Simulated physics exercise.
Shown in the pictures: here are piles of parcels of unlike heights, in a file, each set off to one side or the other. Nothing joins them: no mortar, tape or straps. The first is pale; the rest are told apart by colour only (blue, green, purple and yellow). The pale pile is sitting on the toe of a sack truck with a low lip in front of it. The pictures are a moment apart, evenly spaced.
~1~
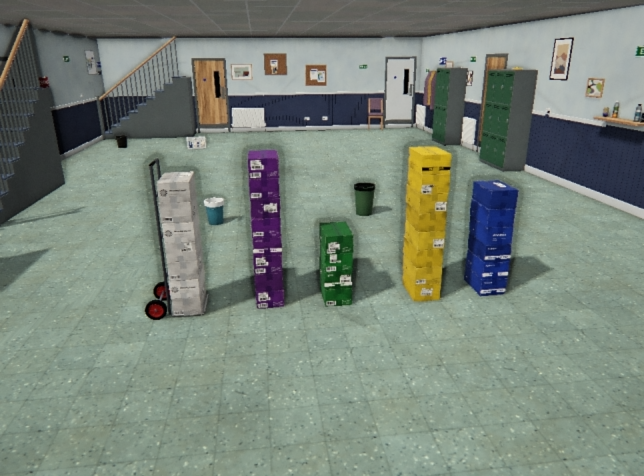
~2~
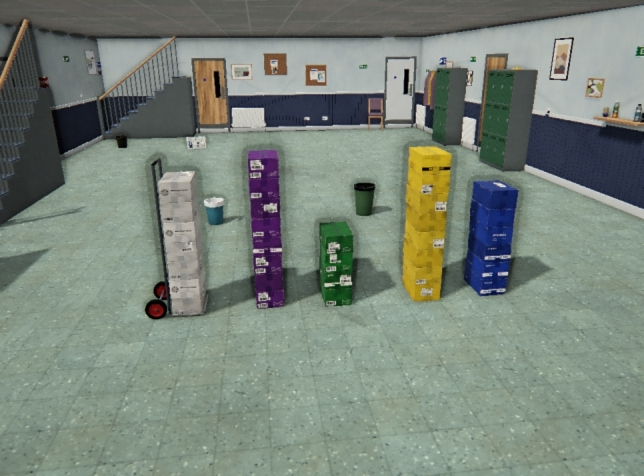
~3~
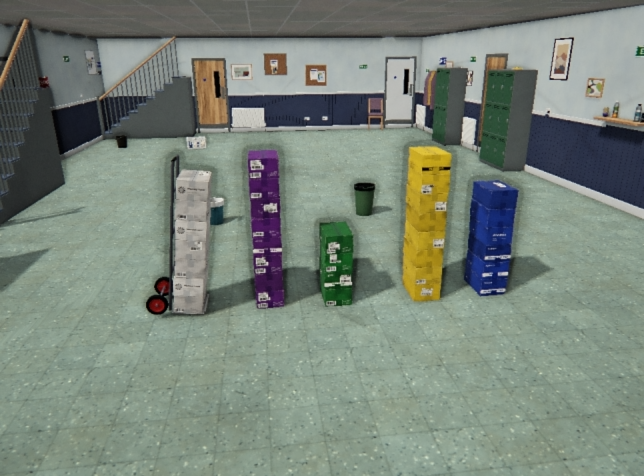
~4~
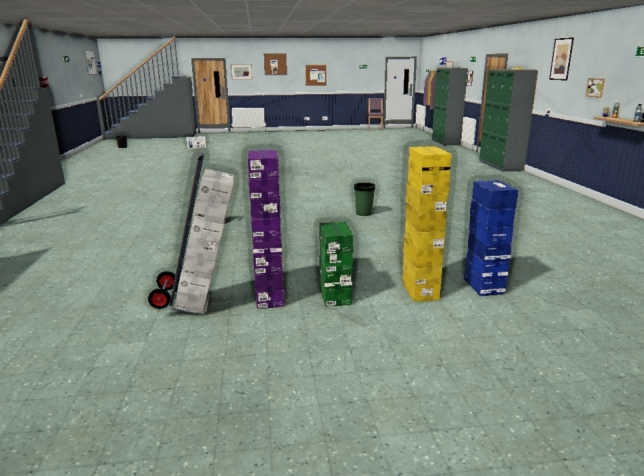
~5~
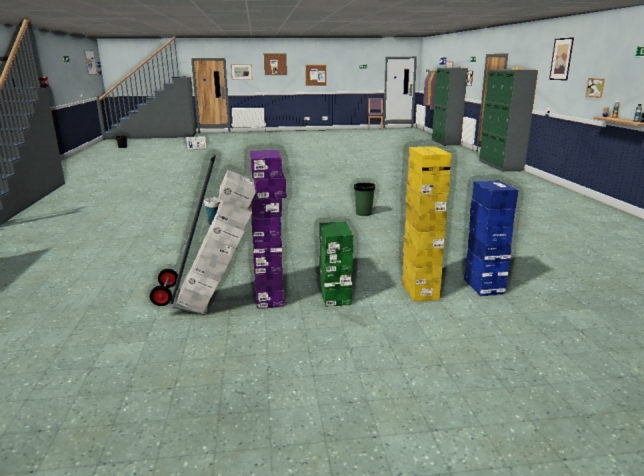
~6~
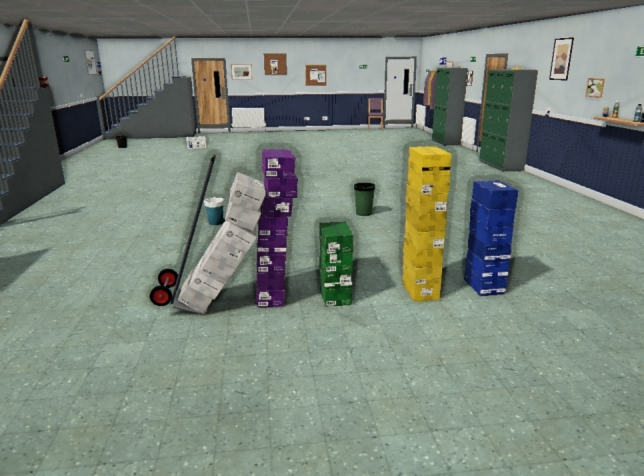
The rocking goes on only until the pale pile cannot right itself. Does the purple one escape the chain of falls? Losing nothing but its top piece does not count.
No, it comes down.
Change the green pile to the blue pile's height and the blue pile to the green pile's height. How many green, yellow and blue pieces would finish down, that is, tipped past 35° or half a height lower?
Once things settle, you'd count green 6, yellow 7, blue 3 down.
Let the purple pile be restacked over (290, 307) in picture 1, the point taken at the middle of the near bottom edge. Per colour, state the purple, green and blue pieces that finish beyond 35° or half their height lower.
Purple 7, green 4, blue 6.
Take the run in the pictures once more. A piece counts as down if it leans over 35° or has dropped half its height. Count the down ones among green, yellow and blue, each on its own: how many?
Down at the end: Green 4, yellow 8, blue 6.
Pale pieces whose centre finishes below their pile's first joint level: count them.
Counting the pale pieces gives 3.
Shortly afterwards, 7 of the pale pile down; 2 of the 8 purple parcels down (2 of 26 in all colours); top purple parcel tilted well over, half its height lower.
Next, 7 of the pale pile down; 8 of the 8 purple parcels down (10 of 26 in all colours); top purple parcel tilted well over, some three heights lower; top green parcel tilted clearly, half its height lower.
Some moments later, 7 of the pale pile down; 8 of the 8 purple parcels down (26 of 26 in all colours); top purple parcel tilted steeply, some six heights lower; top blue parcel tilted steeply, some three heights lower.
In the end, 7 of the pale pile down; 8 of the 8 purple parcels down (26 of 26 in all colours); top purple parcel upside down; top blue parcel upside down. From the last view, middles, top purple parcel near (406, 256), top blue parcel near (621, 269).
